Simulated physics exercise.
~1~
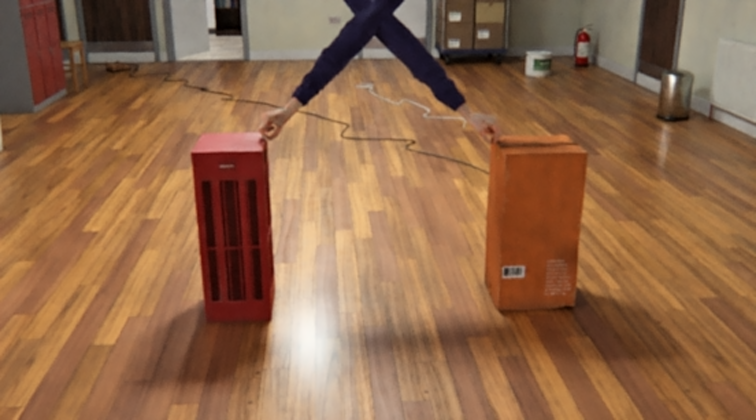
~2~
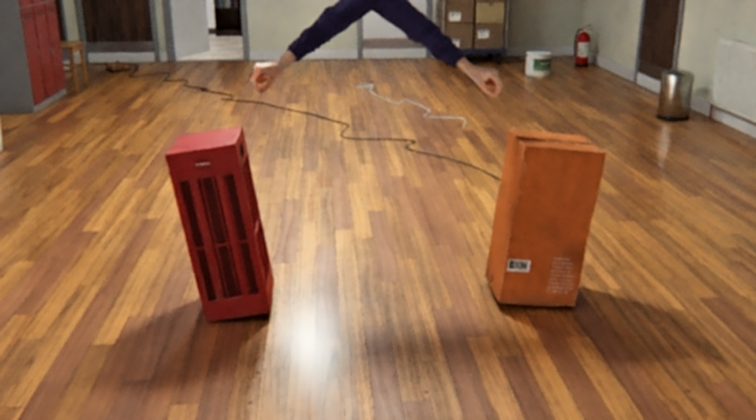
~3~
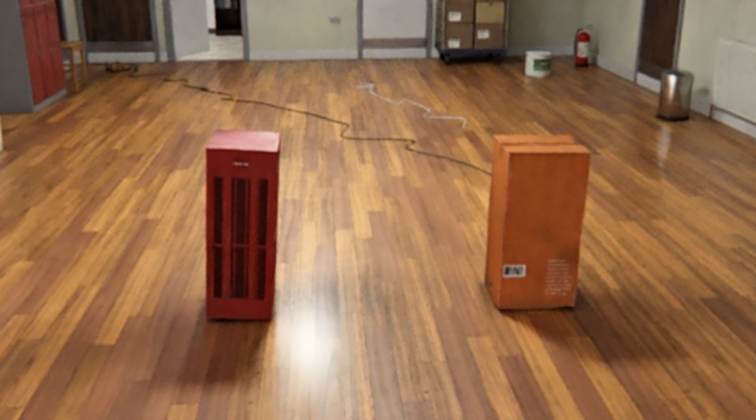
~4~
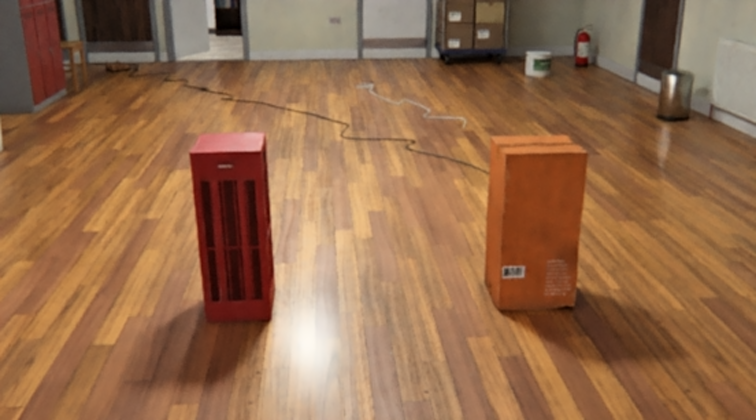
At first, a tall red crate and a tall orange parcel stand apart on a shiny wooden floor, while a person's crossed arms reach down so that a hand touches the top of each. The hands then let go and draw back, and the red crate leans to the left as the orange parcel shifts slightly to the right. With the arms gone from view, the red crate rocks back to the right and the parcel tips back a little to the left. Finally the crate shifts slightly left again, and both end up standing upright.
